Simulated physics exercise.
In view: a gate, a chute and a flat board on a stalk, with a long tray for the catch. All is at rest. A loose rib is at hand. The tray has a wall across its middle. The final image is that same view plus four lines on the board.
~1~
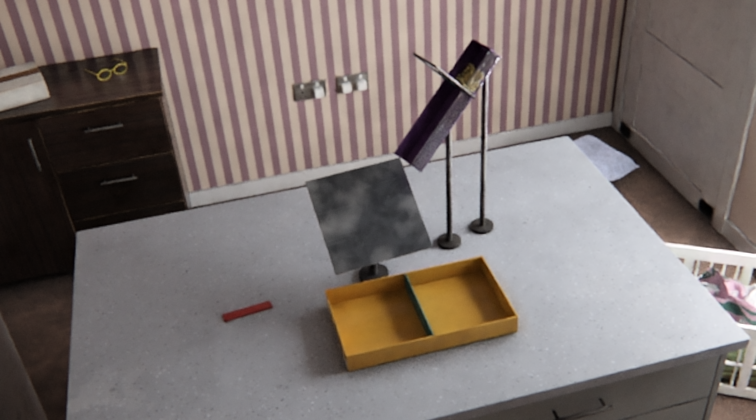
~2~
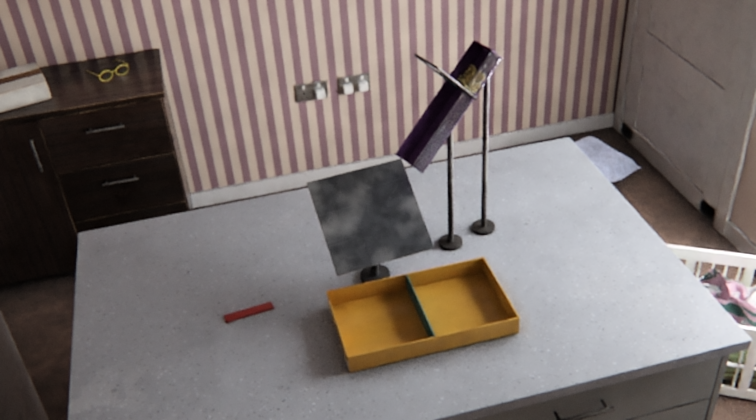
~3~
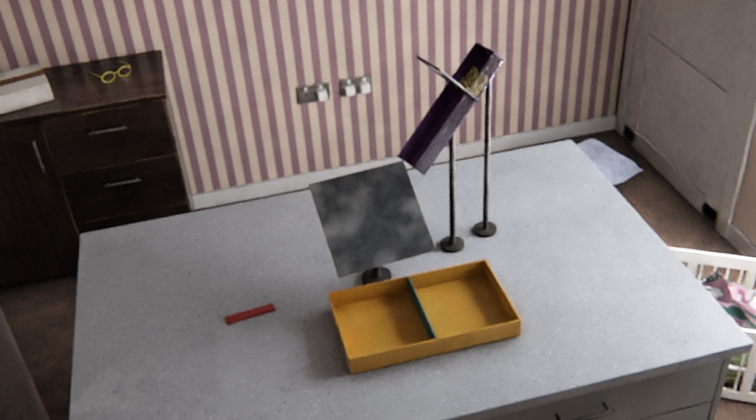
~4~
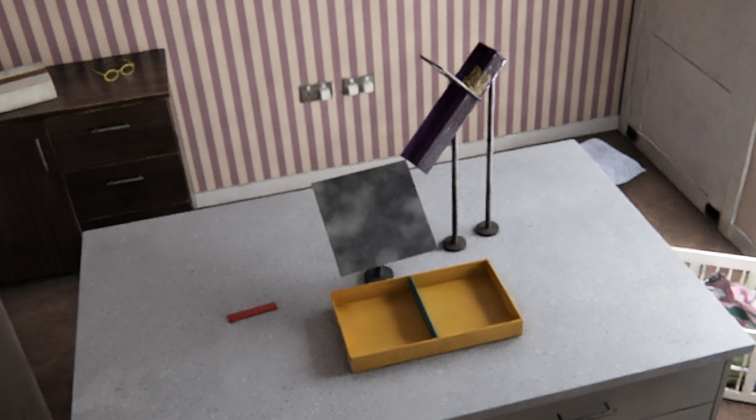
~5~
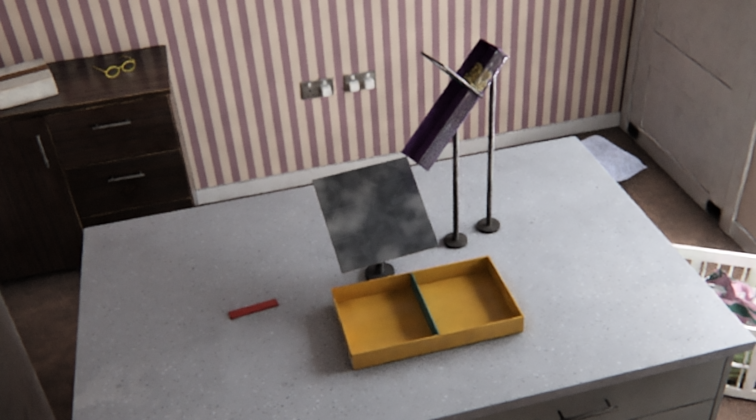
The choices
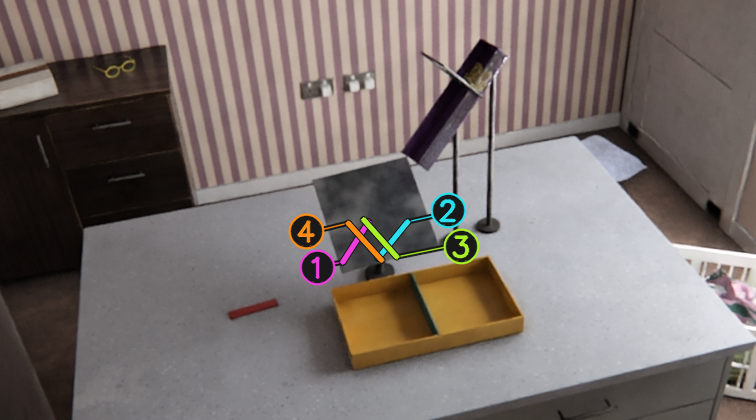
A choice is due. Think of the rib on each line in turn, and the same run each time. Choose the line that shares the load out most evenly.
3 works best here.
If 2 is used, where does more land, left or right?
Left.
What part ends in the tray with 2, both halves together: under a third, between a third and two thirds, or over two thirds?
It is over two thirds.
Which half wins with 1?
The left half.
On the marked copy, line 1 from (368, 221) to (342, 262); line 2 from (407, 221) to (377, 258); line 3 from (363, 219) to (396, 256); line 4 from (348, 223) to (381, 260).
For line 1, of what is caught, all but a few in the left half, only a few in the right.
For line 2, of what is caught, all but a few in the left half, only a few in the right.
For line 3, of what is caught, close to a third in the left half, close to two thirds in the right.
For line 4, of what is caught, all but a few in the left half, a small share in the right.
